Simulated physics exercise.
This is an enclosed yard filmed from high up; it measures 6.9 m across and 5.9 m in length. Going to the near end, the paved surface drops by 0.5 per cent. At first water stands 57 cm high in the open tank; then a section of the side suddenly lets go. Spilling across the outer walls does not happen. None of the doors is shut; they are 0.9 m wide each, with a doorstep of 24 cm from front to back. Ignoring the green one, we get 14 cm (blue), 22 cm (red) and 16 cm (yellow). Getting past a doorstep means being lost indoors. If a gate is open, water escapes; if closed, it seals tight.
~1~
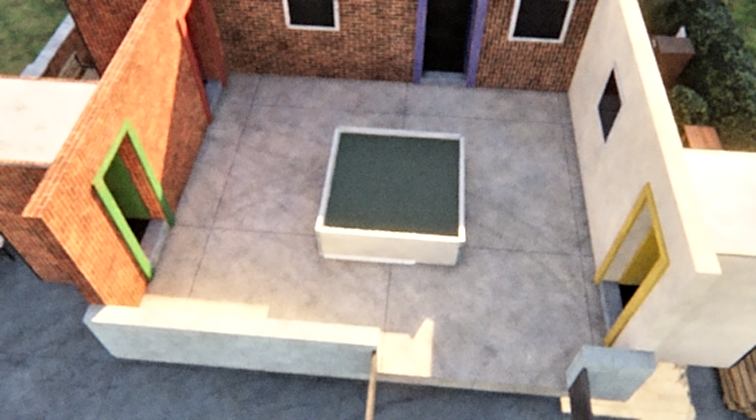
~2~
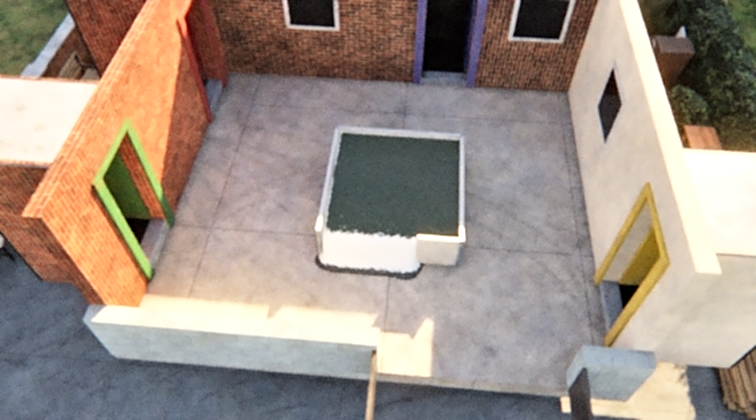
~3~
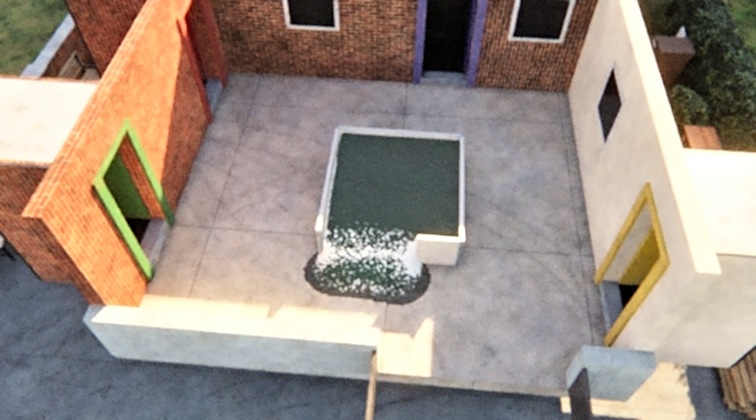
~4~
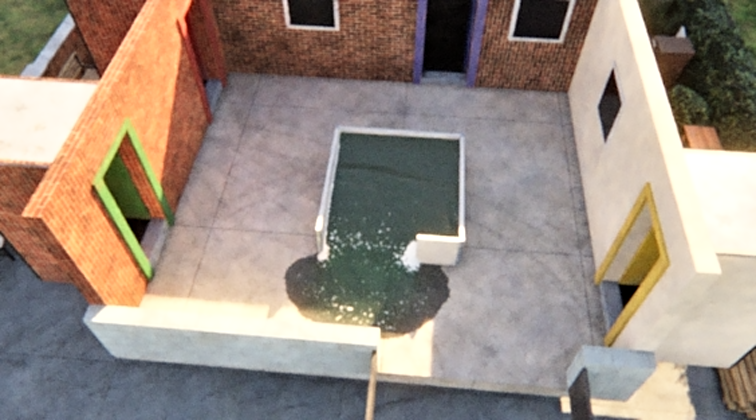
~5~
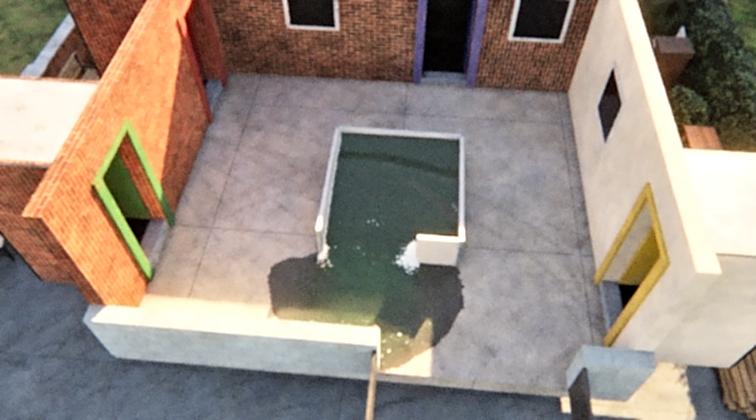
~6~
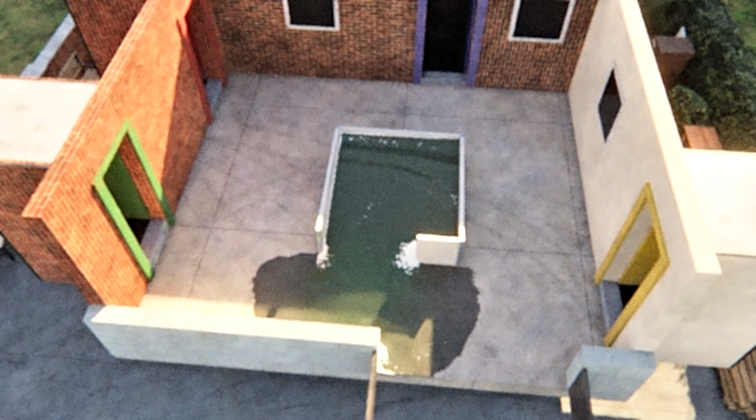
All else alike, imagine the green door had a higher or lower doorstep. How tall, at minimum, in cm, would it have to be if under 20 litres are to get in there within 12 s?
It would need to be about 12.5 cm tall.
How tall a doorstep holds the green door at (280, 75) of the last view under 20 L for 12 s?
Something near 8.5 cm.
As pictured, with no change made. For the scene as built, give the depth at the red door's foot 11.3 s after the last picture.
It works out to about 6.5 centimetres deep.
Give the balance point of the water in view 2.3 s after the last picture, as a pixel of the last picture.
I'd put it close to (339, 251).
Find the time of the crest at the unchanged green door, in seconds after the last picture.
2.4 s.
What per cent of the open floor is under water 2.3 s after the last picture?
Roughly 30 percent.
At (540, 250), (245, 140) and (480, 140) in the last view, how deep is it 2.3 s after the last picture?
Ordered as asked: 0, 0, 0 cm.
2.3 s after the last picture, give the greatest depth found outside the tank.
34 cm.
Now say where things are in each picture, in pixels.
The open tank at (395, 182) is whole and still, 57 cm deep; the green door at (142, 211) is dry, in the first frame.
Water pours out at (369, 248) and has run 0.3 m, to (385, 272); about 10 cm deep outside, 57 cm at the back, in the second frame.
Water pours out at (369, 249) and has run 0.7 m, to (336, 292); about 10 cm deep outside, 57 cm at the back, in the third frame.
The gap is at (369, 250), the front 1.3 m out at a hidden place; the back of the open tank holds 57 cm, in the fourth frame.
The gap is at (369, 250), the front 1.8 m out at a hidden place; the back of the open tank holds 57 cm, in the fifth frame.
The front is at a hidden place, 1.9 m from the gap at (369, 250); 4.3 m2 of floor is wet, 52 cm left at the back; 2.1 m in a straight line remain to the green door at (142, 211), in the sixth frame.
Then, 0.7 s after the last picture water covers 15 % of the floor, deepest (41 cm) near (341, 340); it has not reached the green door.
Then, 2.3 s after the last picture water covers 30 % of the floor, deepest (34 cm) near (143, 335); 19 cm at the green door, 0 litres in over its 24 cm doorstep.
Then, 11.3 s after the last picture water covers 95 % of the floor, deepest (7 cm) near (130, 334); 5 cm at the green door, 0 litres in over its 24 cm doorstep.
At the green door as built, the water peaked near 19 cm, 2.3 s after the last picture.
With a doorstep of 11.5 cm, 28 litres would have come in within the 12 s; with 16 cm, 6 litres. So under 20 litres takes about 12.5 cm.
